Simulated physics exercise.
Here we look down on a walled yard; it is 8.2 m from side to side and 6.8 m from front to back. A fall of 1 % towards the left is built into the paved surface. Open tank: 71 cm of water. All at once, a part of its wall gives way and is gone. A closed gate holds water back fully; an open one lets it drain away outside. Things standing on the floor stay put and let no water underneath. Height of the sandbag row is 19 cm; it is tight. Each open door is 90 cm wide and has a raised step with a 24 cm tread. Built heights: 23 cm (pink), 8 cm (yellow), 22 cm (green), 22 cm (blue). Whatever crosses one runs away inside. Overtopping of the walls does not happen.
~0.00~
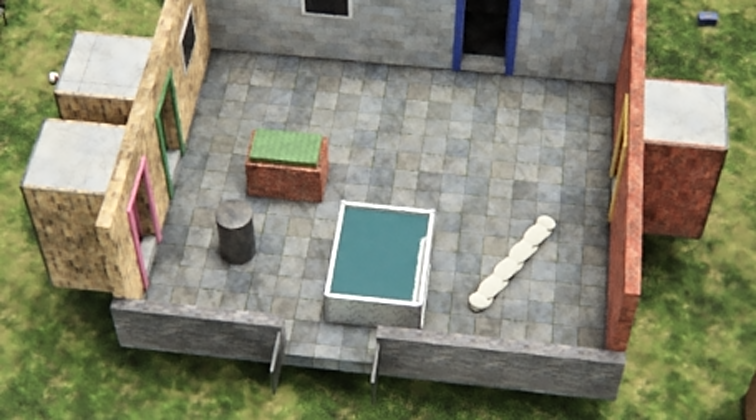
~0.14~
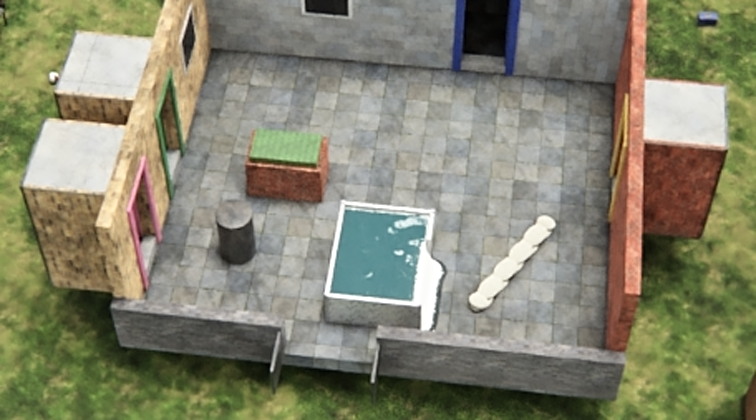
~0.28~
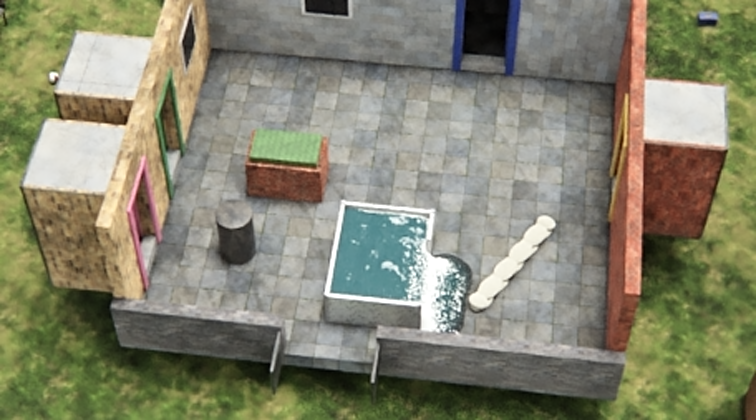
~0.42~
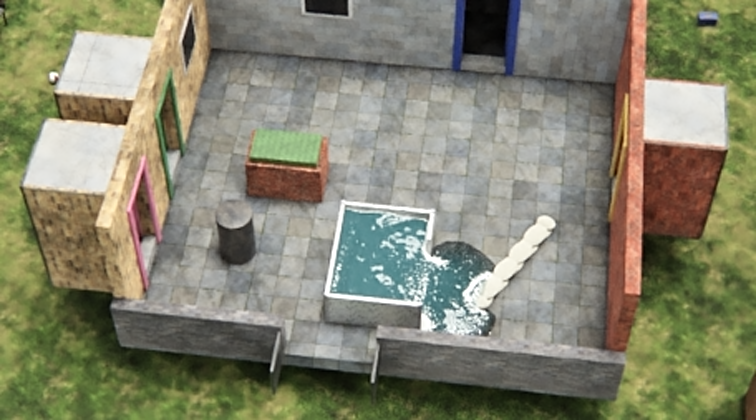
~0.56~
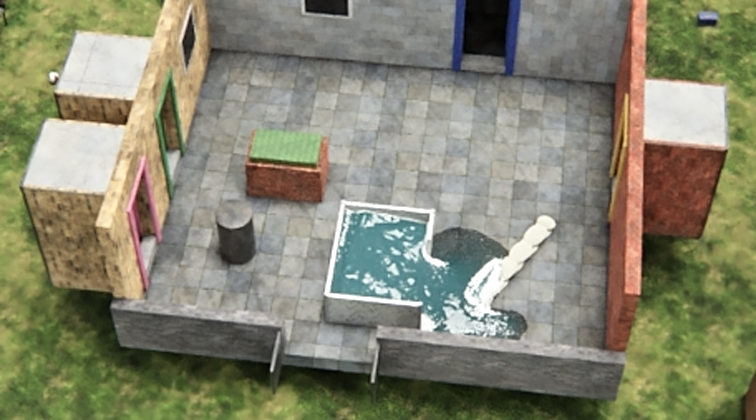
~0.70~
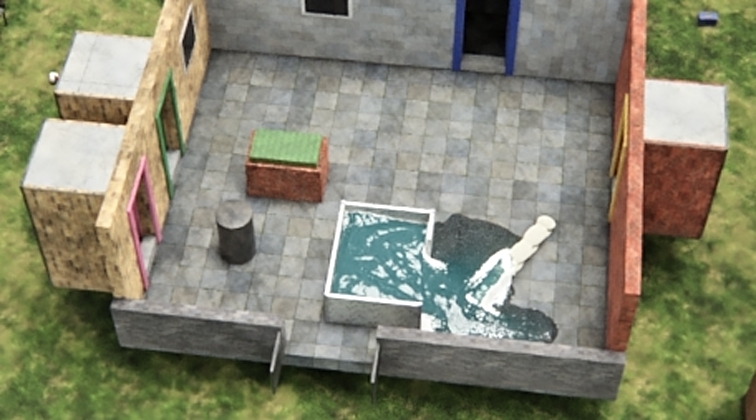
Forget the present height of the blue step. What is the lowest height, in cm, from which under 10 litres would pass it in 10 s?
11 cm.
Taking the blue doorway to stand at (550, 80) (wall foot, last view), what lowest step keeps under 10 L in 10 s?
Close to 16 cm at the least.
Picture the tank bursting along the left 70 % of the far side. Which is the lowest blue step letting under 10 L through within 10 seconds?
If so: Around 14.0 cm.
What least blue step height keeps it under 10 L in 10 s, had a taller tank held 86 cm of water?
Roughly 15 cm high.
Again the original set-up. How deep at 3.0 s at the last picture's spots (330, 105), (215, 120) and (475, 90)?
Approx. 0 / 0 / 2 cm.
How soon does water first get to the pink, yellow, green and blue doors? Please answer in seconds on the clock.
Times: Pink 7.5 s, yellow 2.4 s, green 9.0 s, blue 3.0 s.
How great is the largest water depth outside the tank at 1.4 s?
Close to 51 centimetres.
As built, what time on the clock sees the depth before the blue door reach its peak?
The depth peaks at about 5.0 seconds.
After 1.4 s water covers 20 % of the floor, deepest (51 cm) near (600, 374); it has not reached the blue door.
After 3.0 s water covers 40 % of the floor, deepest (26 cm) near (558, 370); it has not reached the blue door.
After 10.0 s water covers 80 % of the floor, deepest (12 cm) near (189, 133); 6 cm at the blue door, 0 litres in over its 22 cm step.
At the blue door as built, the water arrived by 3.1 s and peaked near 18 cm at 4.8 s.
Run again over the same 10 s with other heights there, 19 litres in over 9 cm, 7 litres over 12 cm. The limit of 10 litres is kept from about 11 cm up.
